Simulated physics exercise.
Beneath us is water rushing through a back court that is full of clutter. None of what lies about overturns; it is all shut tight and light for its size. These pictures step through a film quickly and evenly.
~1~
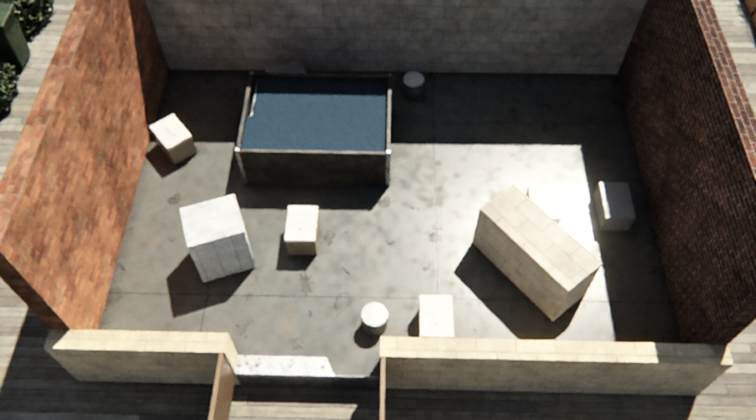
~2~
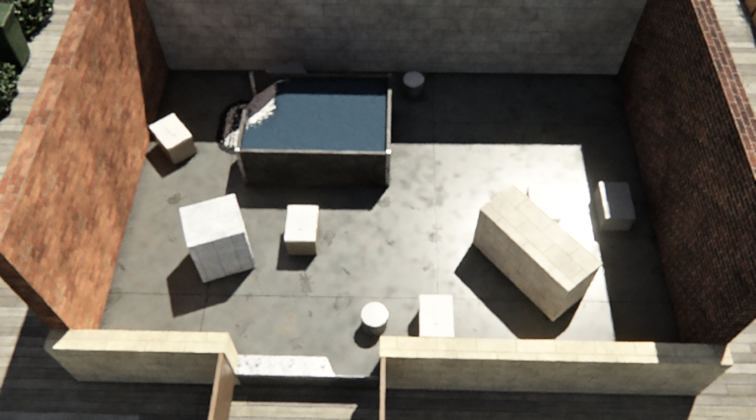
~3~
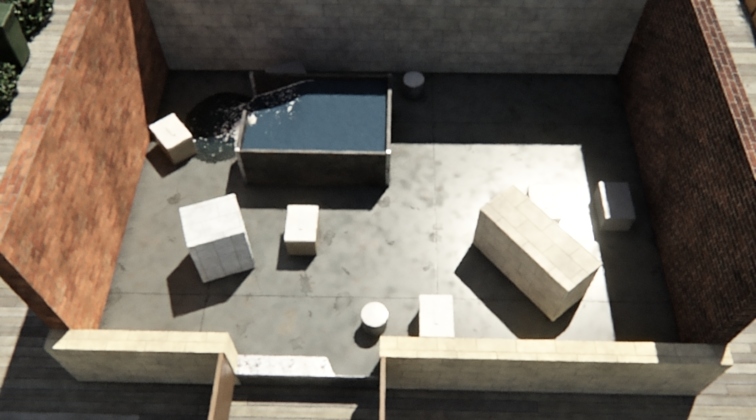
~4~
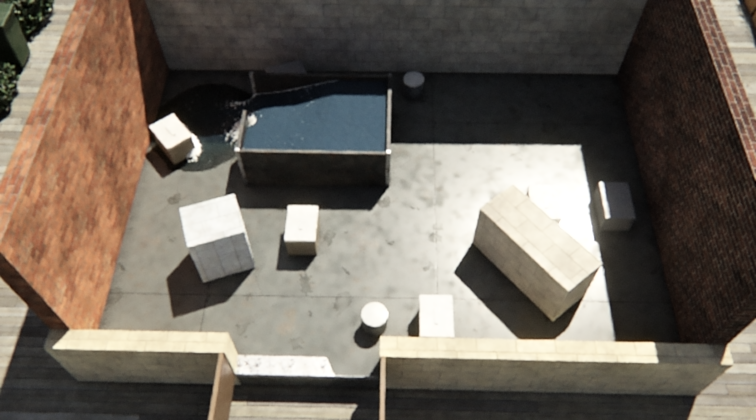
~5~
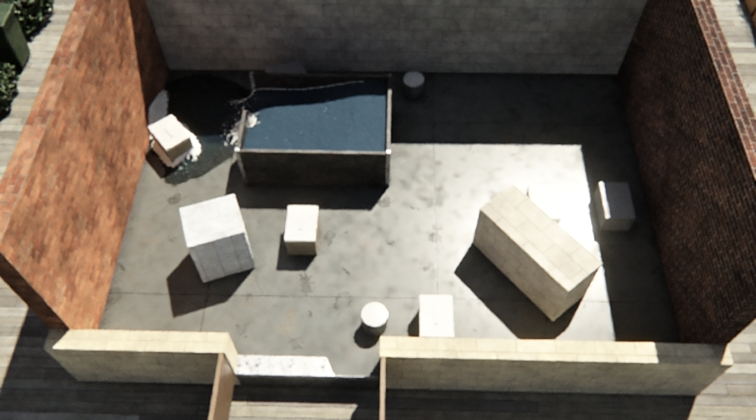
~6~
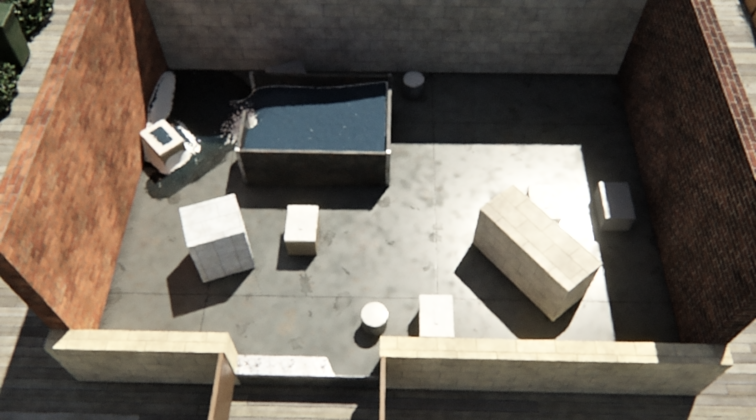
Water spills from the raised tank's left side, spreads across the court and nudges a box.
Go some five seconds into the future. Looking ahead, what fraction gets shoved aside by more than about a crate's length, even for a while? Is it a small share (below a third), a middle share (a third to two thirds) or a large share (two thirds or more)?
A middle share, a third to two thirds.
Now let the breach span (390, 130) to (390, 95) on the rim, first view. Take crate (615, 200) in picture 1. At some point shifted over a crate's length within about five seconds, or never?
Lab note - outcome: Distance reached.
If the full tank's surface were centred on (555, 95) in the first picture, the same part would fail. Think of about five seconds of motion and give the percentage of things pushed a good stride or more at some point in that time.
My reckoning says roughly 40 percent.
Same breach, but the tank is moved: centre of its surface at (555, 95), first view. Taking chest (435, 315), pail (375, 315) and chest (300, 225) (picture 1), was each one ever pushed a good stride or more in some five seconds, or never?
Result per object - stayed close, stayed close, stayed close.
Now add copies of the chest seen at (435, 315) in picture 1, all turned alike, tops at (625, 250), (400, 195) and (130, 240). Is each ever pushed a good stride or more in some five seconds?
So, in order, the copies go nowhere much, nowhere much, a long way.
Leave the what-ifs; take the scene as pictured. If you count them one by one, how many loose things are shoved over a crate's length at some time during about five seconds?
3 of them.
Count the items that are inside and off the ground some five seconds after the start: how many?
The answer is 1.
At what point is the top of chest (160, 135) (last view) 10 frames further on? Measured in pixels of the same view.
It should be near (148, 273).
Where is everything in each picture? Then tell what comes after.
In the first frame, a chest at (171, 131) rests on the ground; a chest at (437, 315) rests on the ground; 0 of 8 have shifted.
In the second frame, a chest at (171, 131) rests on the ground; a chest at (437, 315) rests on the ground; 0 of 8 have shifted.
In the third frame, a chest at (171, 131), on the bottom; a chest at (437, 315), on the bottom; 0 of 8 have shifted.
In the fourth frame, a chest at (171, 131) rests on the ground; a chest at (437, 315), on the bottom; 0 of 8 have shifted.
In the fifth frame, a chest at (169, 132), on the bottom; a chest at (437, 315), on the bottom; 0 of 8 have shifted.
In the sixth frame, a chest at (162, 136) rests on the ground, close to its start; a chest at (437, 315) rests on the ground; 1 of 8 have shifted.
A moment on, 1 of 8 are well off their spots; 0 afloat.
Next, 1 of 8 are well off their spots; 0 afloat.
Later, 3 of 8 are well off their spots; 2 afloat.
In the end, 3 of 8 are well off their spots, and 3 have been at some point; 1 afloat.
